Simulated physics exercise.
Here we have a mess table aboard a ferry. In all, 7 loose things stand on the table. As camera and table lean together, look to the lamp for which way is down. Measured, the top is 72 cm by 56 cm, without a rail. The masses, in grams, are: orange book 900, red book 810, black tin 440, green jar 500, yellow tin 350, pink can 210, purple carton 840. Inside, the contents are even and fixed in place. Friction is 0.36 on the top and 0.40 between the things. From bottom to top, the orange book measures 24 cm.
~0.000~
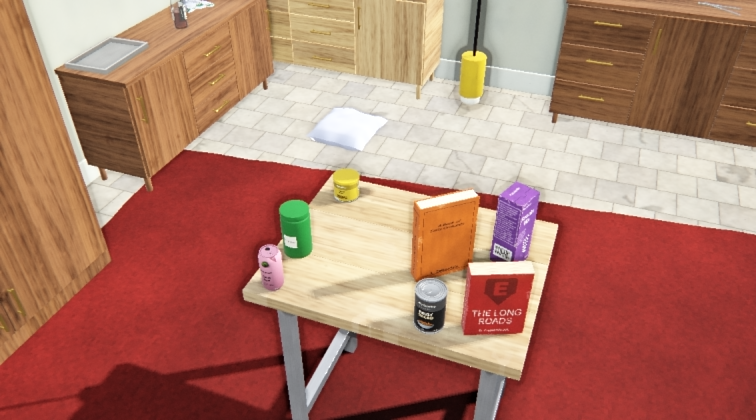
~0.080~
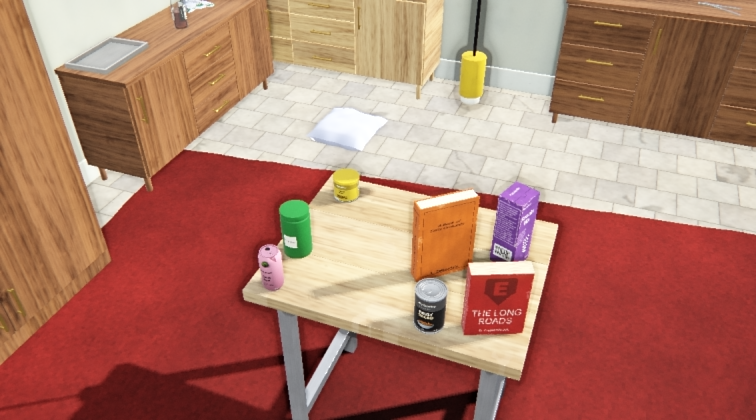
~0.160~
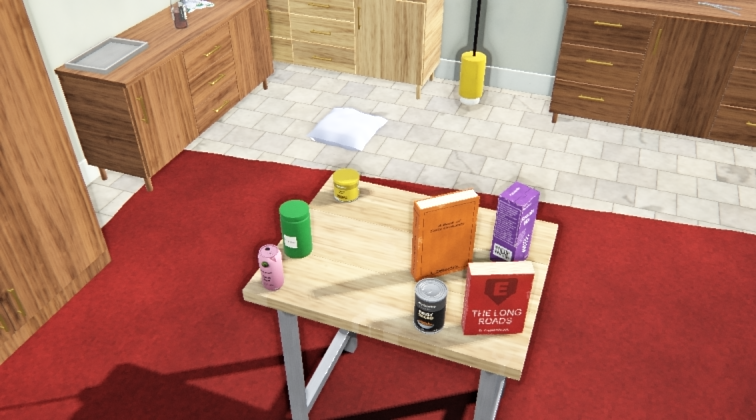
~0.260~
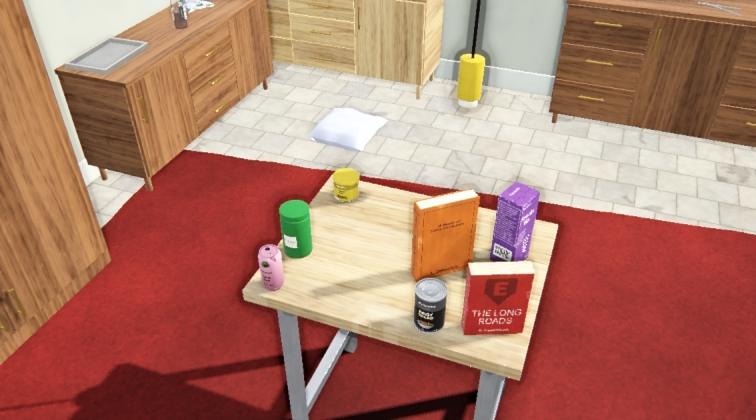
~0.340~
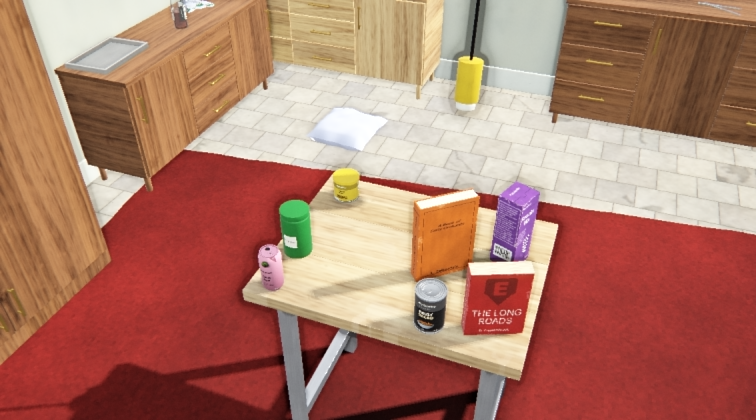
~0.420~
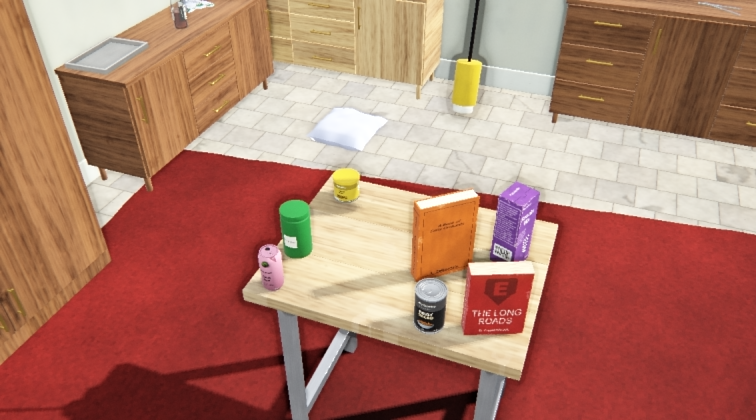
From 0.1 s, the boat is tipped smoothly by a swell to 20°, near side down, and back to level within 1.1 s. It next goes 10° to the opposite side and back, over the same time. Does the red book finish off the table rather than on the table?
Yes.
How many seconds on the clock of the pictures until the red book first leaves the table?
Time: Approximately 0.9 s.
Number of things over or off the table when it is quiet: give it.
Total count: 2.
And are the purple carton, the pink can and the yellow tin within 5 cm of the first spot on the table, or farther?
Note: Purple carton is left in place. Pink can is left in place. Yellow tin is left in place.
By 0.82 s, heel 16°, near side down; red book rocked 48° off its seat near (502, 331); orange book rocked 37° off its seat.
By 1.02 s, heel 5°, near side down; red book now off the table; orange book on its side; black tin 2 cm from its spot.
By 1.22 s, boat level; orange book on its side; black tin 3 cm from its spot.
By 1.52 s, heel 6°, far side down; orange book on its side; black tin 3 cm from its spot.
When it is over (2.8 s), off the table, red book; lying over on the table, orange book; the other 5 within 5 cm of the start.
